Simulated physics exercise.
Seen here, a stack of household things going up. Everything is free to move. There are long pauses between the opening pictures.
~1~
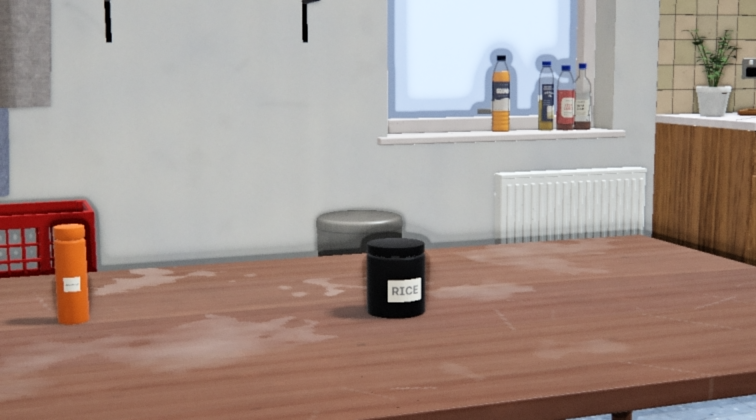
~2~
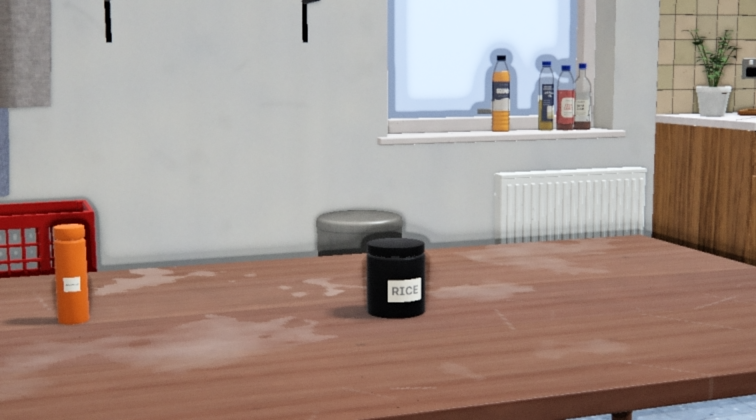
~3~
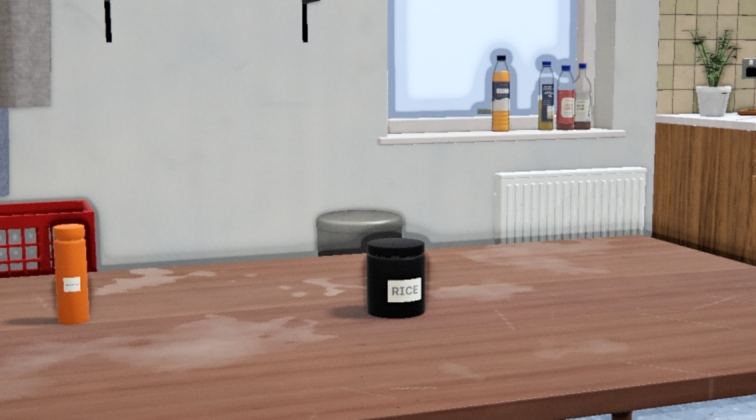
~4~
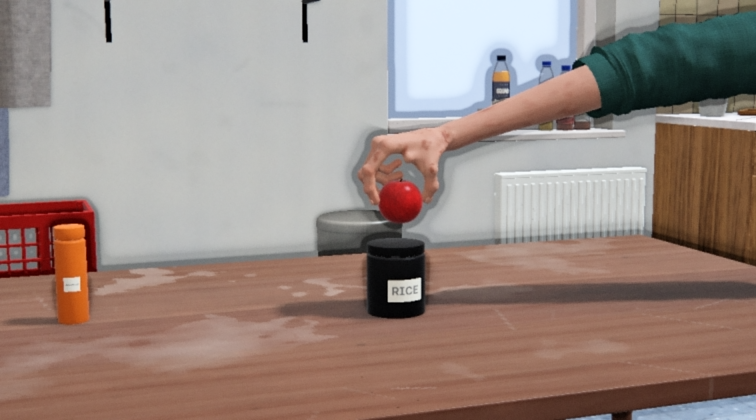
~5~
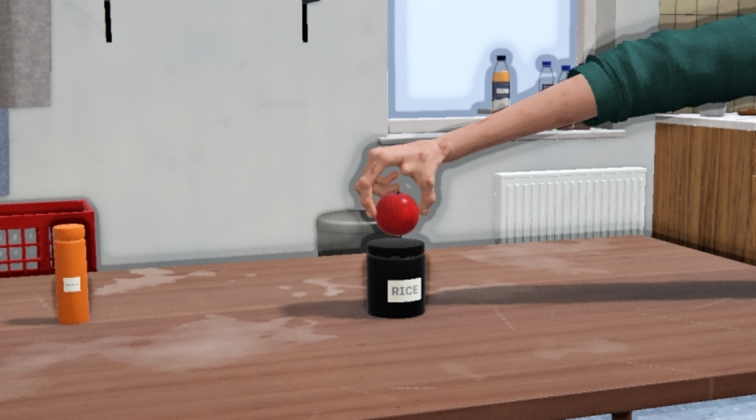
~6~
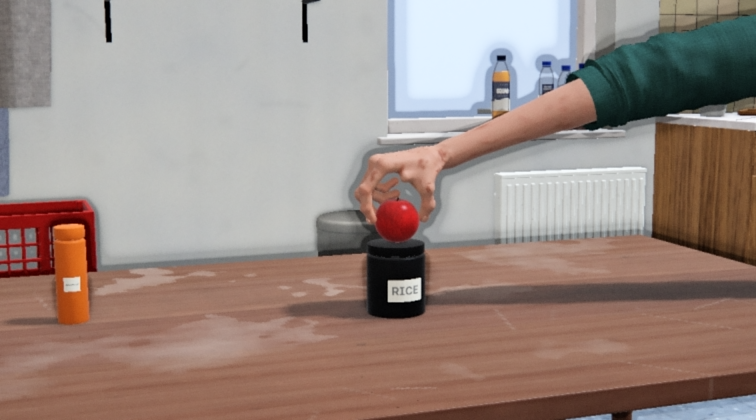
A hand lowers a red apple onto the lid of a black rice jar.
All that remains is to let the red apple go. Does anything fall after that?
In the end the pile keeps its balance.
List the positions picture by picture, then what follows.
In the first picture, the last thing is not in view yet; orange shaker (71, 274).
In the second picture, the last thing is not in view yet; orange shaker (71, 274).
In the third picture, the last thing is not in view yet; orange shaker (71, 274).
The fourth picture shows on its way; red apple (400, 202); orange shaker (71, 274).
The fifth picture shows on its way; red apple (397, 214); orange shaker (71, 274).
The sixth picture shows in place under the hand; red apple (397, 220); orange shaker (71, 274).
Then, 0.20 s after the last picture, nothing has stirred.
Then, 0.60 s after the last picture, red apple resting near (397, 221).
At rest, all 3 in place. Seen from the same camera at the end, red apple near (397, 221). The pile stays up.
